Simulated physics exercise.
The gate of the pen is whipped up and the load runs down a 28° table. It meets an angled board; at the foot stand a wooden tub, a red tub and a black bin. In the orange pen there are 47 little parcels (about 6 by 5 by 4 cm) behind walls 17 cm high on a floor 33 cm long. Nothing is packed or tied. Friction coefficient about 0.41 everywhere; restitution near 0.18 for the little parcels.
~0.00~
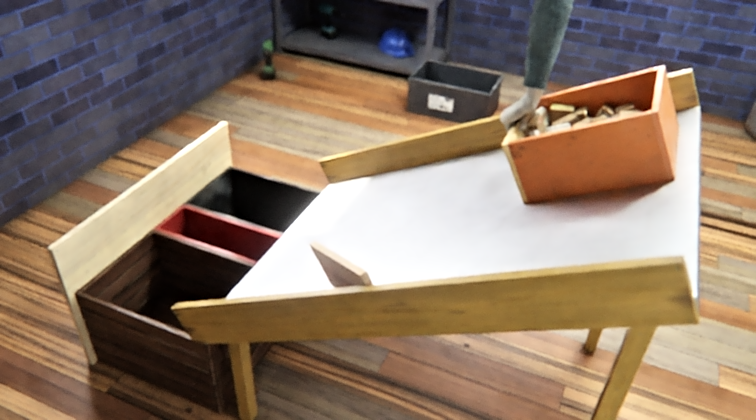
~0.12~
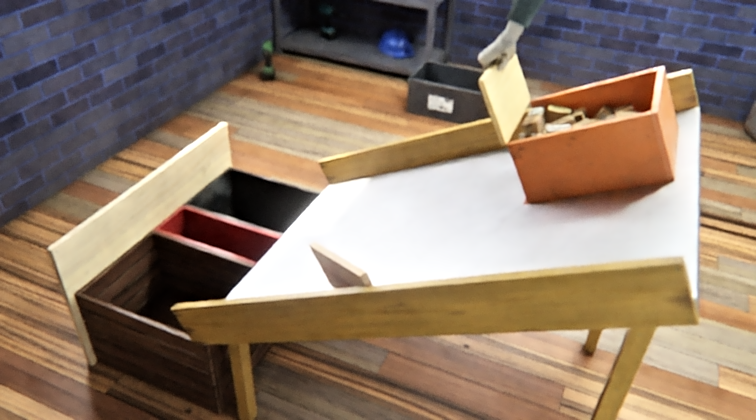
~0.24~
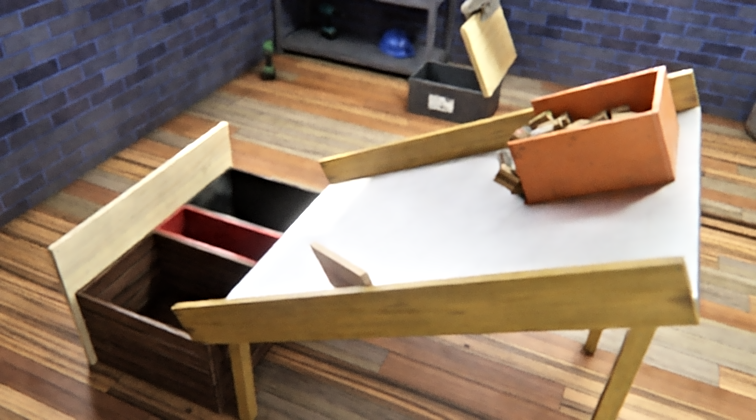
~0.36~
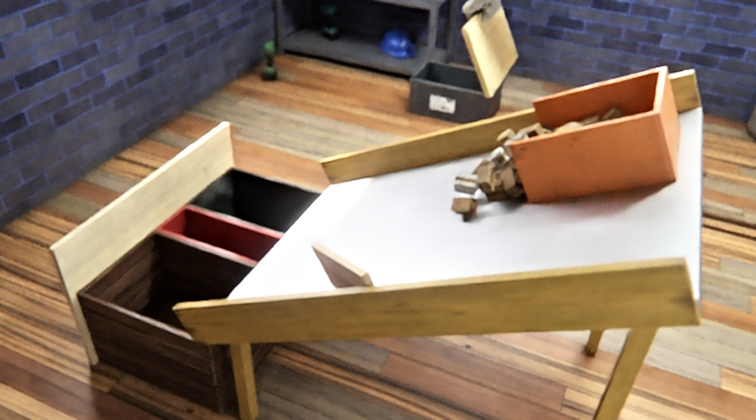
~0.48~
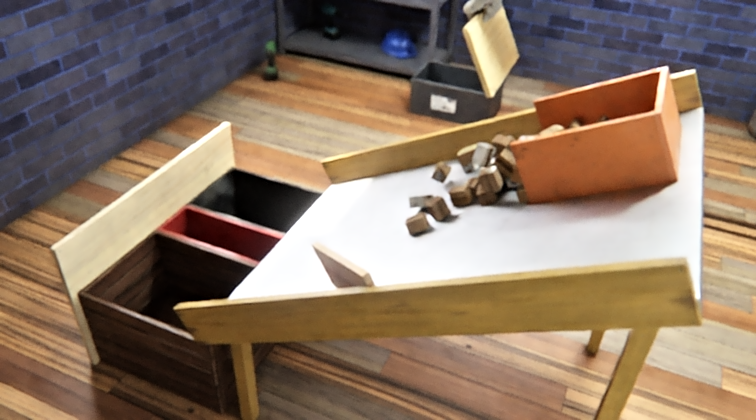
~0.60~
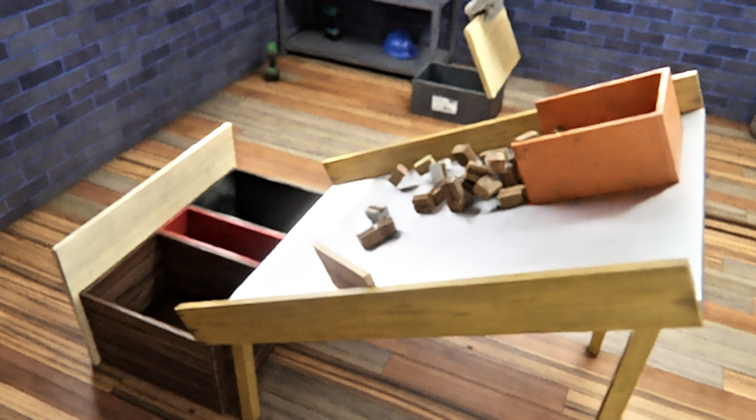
Small brown blocks tumbled out of an orange box and slid left down a sloping white table toward a small angled board, after a gloved hand pulled up the box's wooden end panel.
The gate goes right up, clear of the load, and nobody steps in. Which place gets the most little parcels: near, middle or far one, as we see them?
The farthest one, the black bin, gets the most.
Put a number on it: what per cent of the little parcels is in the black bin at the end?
Some 70 per cent of them.
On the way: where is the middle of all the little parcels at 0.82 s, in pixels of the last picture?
Near (456, 181).
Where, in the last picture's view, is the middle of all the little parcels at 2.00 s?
Near (245, 258).
After 0.82 s, 7 still in the orange pen, 39 on the slope and 1 in the air.
After 1.10 s, 2 still in the orange pen, 2 in the wooden tub, 3 in the red tub, 5 in the black bin, 32 on the slope and 3 in the air.
After 1.50 s, 2 in the wooden tub, 6 in the red tub, 21 in the black bin, 13 on the slope and 5 in the air.
Final count (at 2.00 s), 2 in the wooden tub, 11 in the red tub and 34 in the black bin.
